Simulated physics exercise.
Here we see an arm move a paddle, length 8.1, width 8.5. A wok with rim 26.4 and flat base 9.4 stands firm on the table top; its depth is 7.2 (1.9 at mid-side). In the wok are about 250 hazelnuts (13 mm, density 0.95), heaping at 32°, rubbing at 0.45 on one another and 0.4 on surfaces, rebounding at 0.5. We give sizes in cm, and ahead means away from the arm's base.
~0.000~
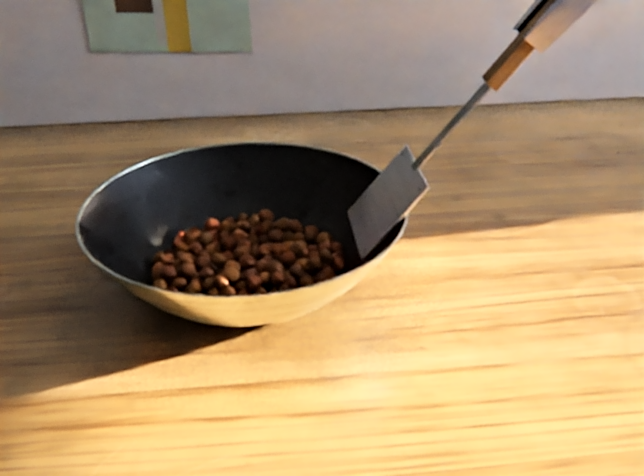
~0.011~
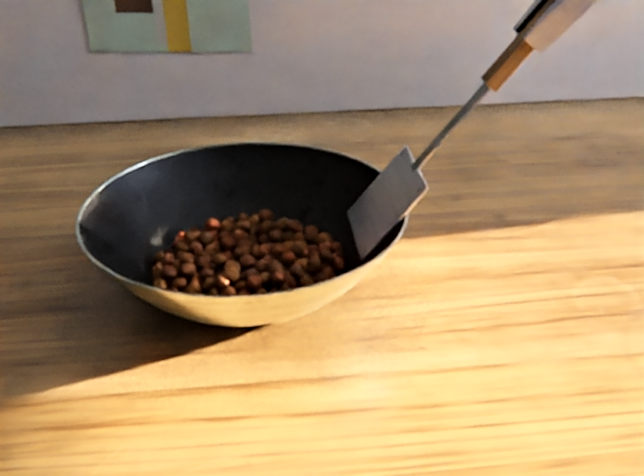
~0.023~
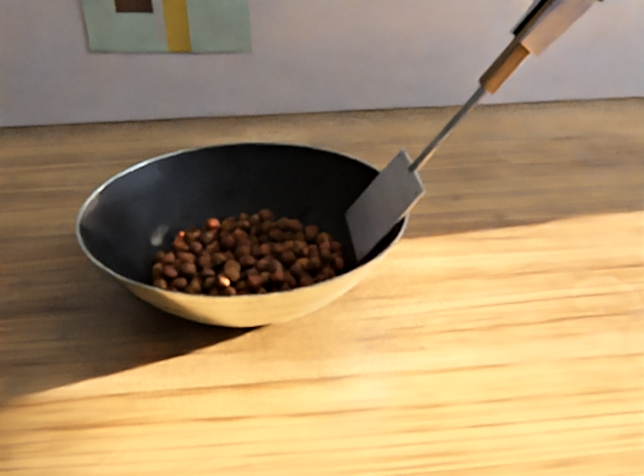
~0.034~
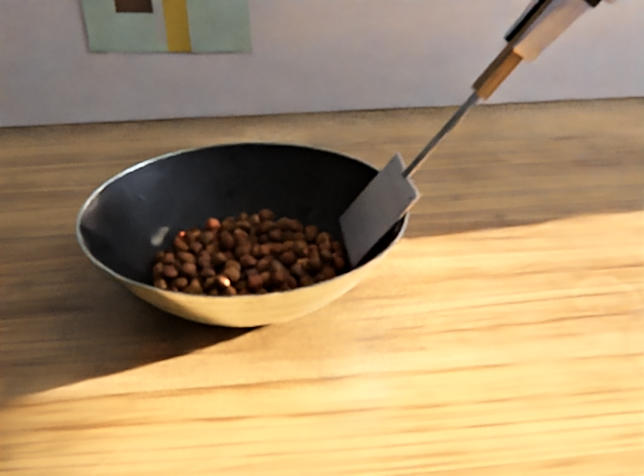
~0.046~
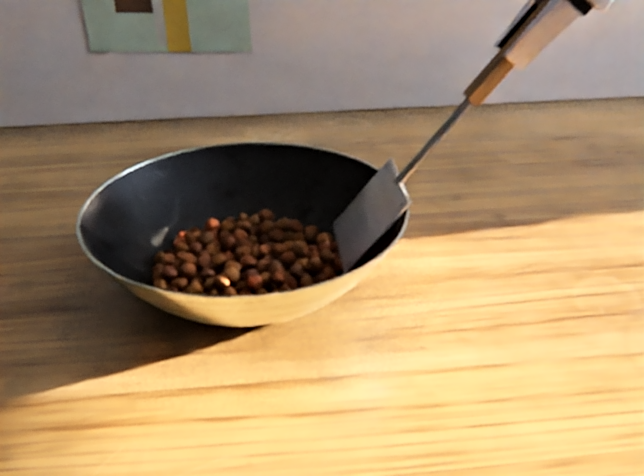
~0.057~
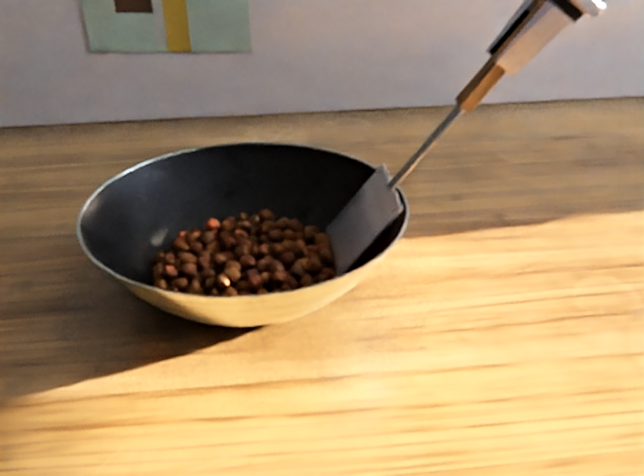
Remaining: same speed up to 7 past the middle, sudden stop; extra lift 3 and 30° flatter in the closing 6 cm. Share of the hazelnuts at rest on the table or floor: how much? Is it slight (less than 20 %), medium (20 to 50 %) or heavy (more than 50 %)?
Slight.
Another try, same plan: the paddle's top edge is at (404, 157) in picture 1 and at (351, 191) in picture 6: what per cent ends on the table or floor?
About 30 per cent.
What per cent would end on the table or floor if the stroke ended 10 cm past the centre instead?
Result: Approx. 35 %.
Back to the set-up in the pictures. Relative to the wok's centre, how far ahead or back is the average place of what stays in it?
Ahead of centre, roughly 4.5 centimetres.
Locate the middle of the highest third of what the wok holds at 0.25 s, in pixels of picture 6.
Roughly pixel (141, 240).
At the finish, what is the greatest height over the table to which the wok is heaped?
7.0 cm.
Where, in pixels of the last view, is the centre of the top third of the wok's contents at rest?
Somewhere around (145, 238) in the last picture.
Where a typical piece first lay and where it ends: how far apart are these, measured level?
Some 5 centimetres.
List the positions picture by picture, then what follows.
The first picture shows the paddle top edge at (417, 165), sloping 51°; upper third of the load around (253, 259), from x 160 to 340, top at y 215; 246 in the wok.
The second picture shows the paddle top edge at (417, 165), sloping 51°; upper third of the load around (253, 259), from x 160 to 340, top at y 215.
The third picture shows the paddle top edge at (414, 168), sloping 51°; upper third of the load around (254, 259), from x 160 to 340, top at y 215.
The fourth picture shows the paddle top edge at (408, 173), sloping 51°; upper third of the load around (254, 259), from x 160 to 340, top at y 215.
The fifth picture shows the paddle top edge at (400, 180), sloping 51°; upper third of the load around (254, 259), from x 160 to 340, top at y 215.
The sixth picture shows the paddle top edge at (393, 185), sloping 51°; upper third of the load around (254, 259), from x 160 to 335, top at y 215; 246 in the wok.
After 0.15 s, sloping 51°, highest piece 6 above the table; 246 in the wok.
After 0.25 s, sloping 40°, highest piece 8 above the table; 246 in the wok.
After 0.49 s, sloping 21°, highest piece 8 above the table; 239 in the wok, 5 on the table or floor, 2 on the blade or in flight.
After 1.54 s, sloping 21°, highest piece 7 above the table; 238 in the wok, 8 on the table or floor.
In the end, 238 in the wok, 8 on the table or floor. That is 3 % on the table or floor.
